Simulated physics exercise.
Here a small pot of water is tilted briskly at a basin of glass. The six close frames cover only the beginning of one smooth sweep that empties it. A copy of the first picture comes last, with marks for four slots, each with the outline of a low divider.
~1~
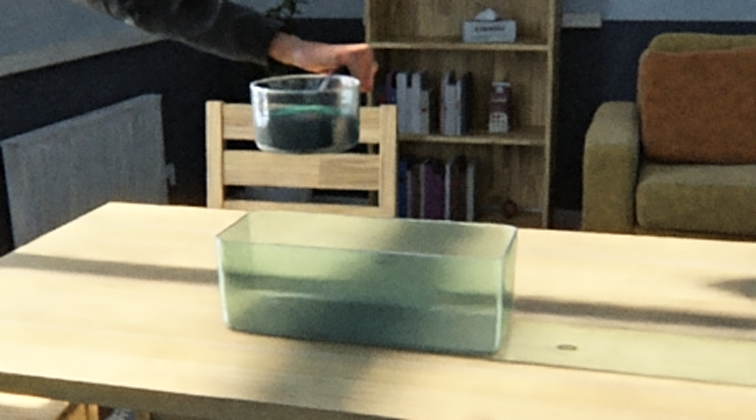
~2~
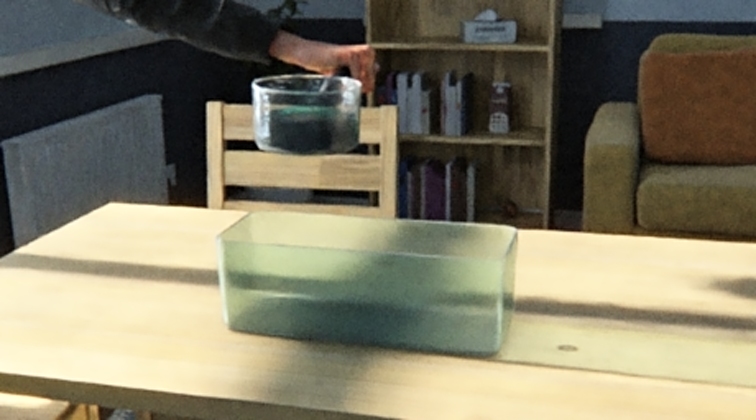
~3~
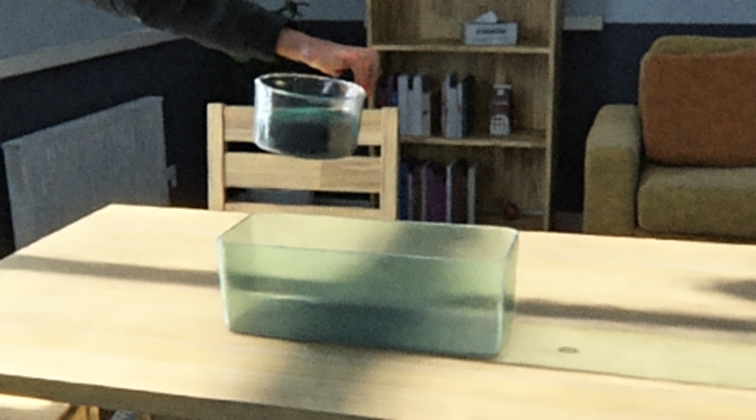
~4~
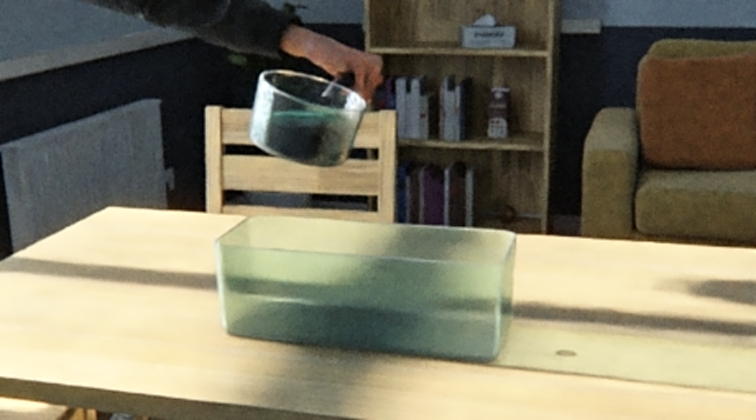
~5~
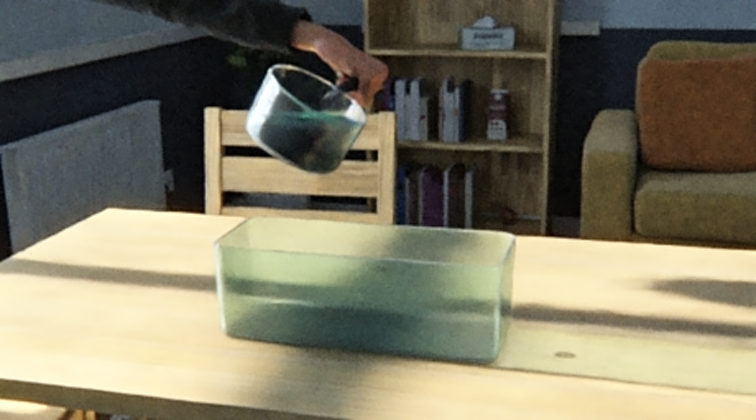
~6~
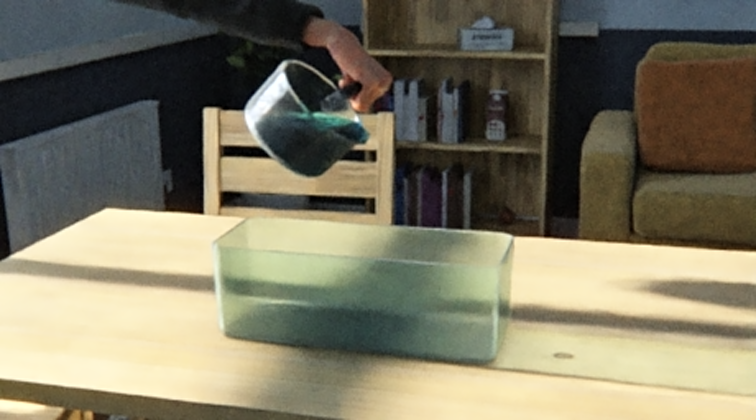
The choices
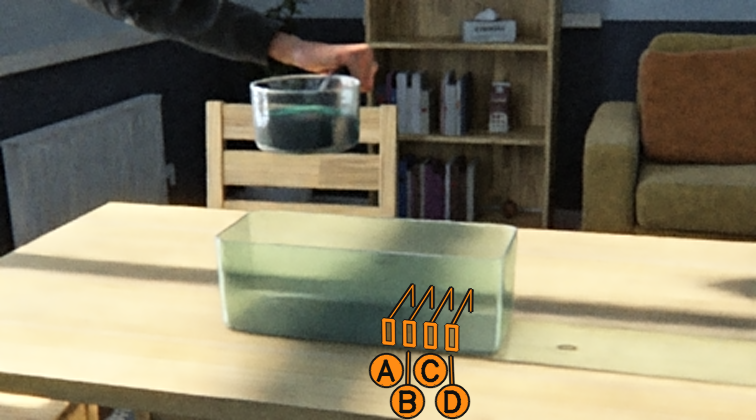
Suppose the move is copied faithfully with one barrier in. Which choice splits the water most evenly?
A works best here.
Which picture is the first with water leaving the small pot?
Picture 6.
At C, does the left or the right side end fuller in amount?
The left one.
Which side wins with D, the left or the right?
The left one.
In orange, A at (387, 350); B at (408, 352); C at (429, 354); D at (450, 356).
With A, about 48 % ends left of the wall and 51 % right of it.
With B, about 81 % ends left of the wall and 18 % right of it.
With C, about 90 % ends left of the wall and 9 % right of it.
With D, about 87 % ends left of the wall and 13 % right of it.
